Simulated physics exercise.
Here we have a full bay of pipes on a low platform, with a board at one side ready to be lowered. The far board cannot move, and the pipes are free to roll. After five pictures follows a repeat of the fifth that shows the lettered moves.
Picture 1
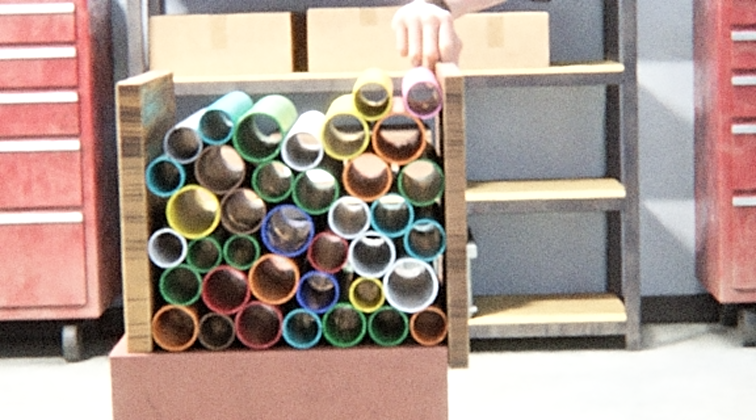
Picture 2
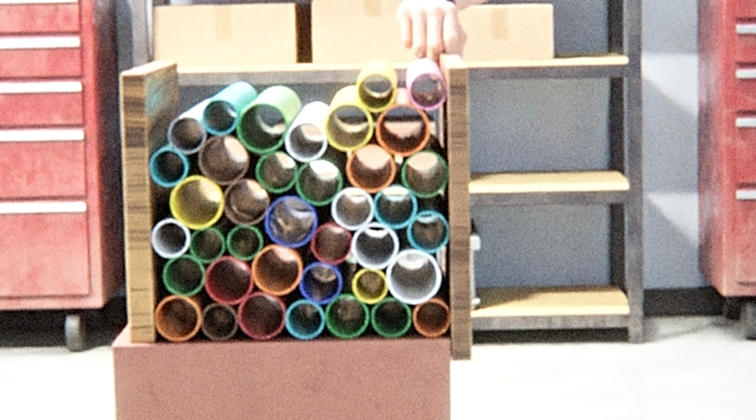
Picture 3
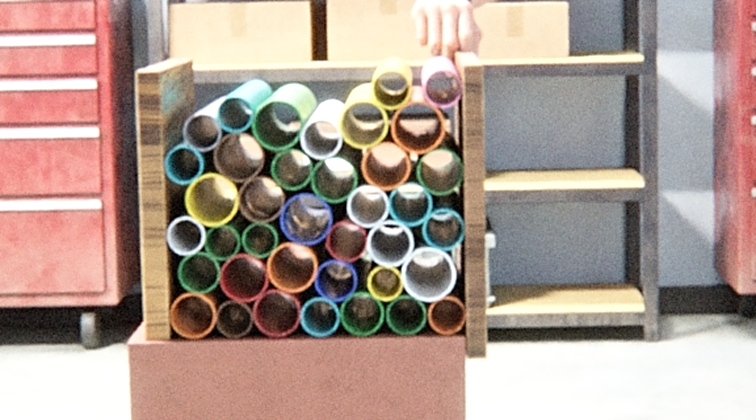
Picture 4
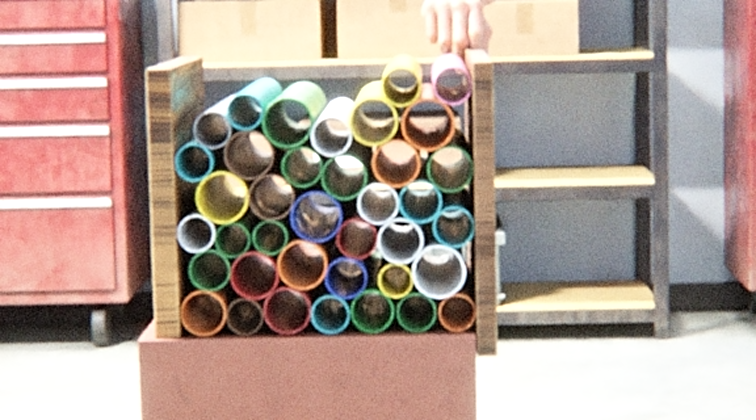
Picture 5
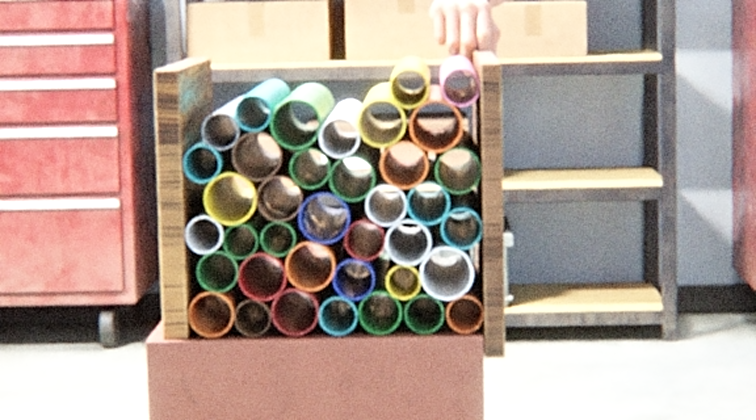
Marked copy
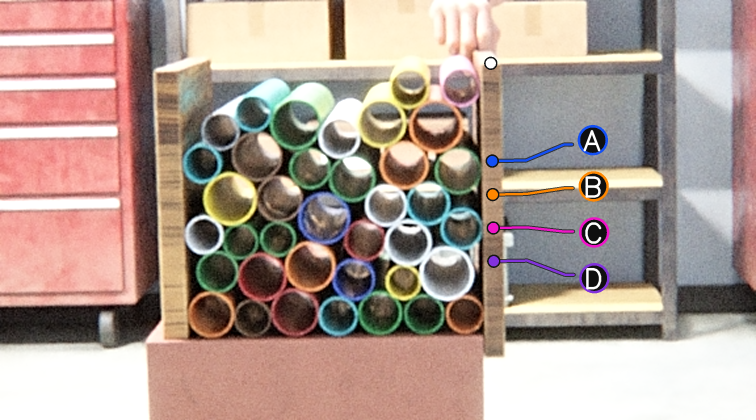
The footage shows colourful pipes stacked between two upright boards on a low reddish platform, with a hand resting at the top of the right board. The view drifts slightly left while the pipes, boards and hand stay essentially still.
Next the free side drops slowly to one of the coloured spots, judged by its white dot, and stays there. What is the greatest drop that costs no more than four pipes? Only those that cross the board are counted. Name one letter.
The answer is mark C.
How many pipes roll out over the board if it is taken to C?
It comes to four.
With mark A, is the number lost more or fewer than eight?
At A, fewer than eight.
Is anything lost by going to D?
Yes.
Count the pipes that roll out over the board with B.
At B the number is one.
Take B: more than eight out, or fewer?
At B, fewer than eight.
On the marked copy, A at (492, 161); B at (493, 194); C at (493, 228); D at (494, 262); the white dot at (491, 64).
Following C. Soon after the start, top of the board (482, 138).
Later, top of the board (483, 223).
In the end, top of the board (483, 228), four out over the board.
As for the rest, A none out over the board; B one out over the board; D more than four out over the board.
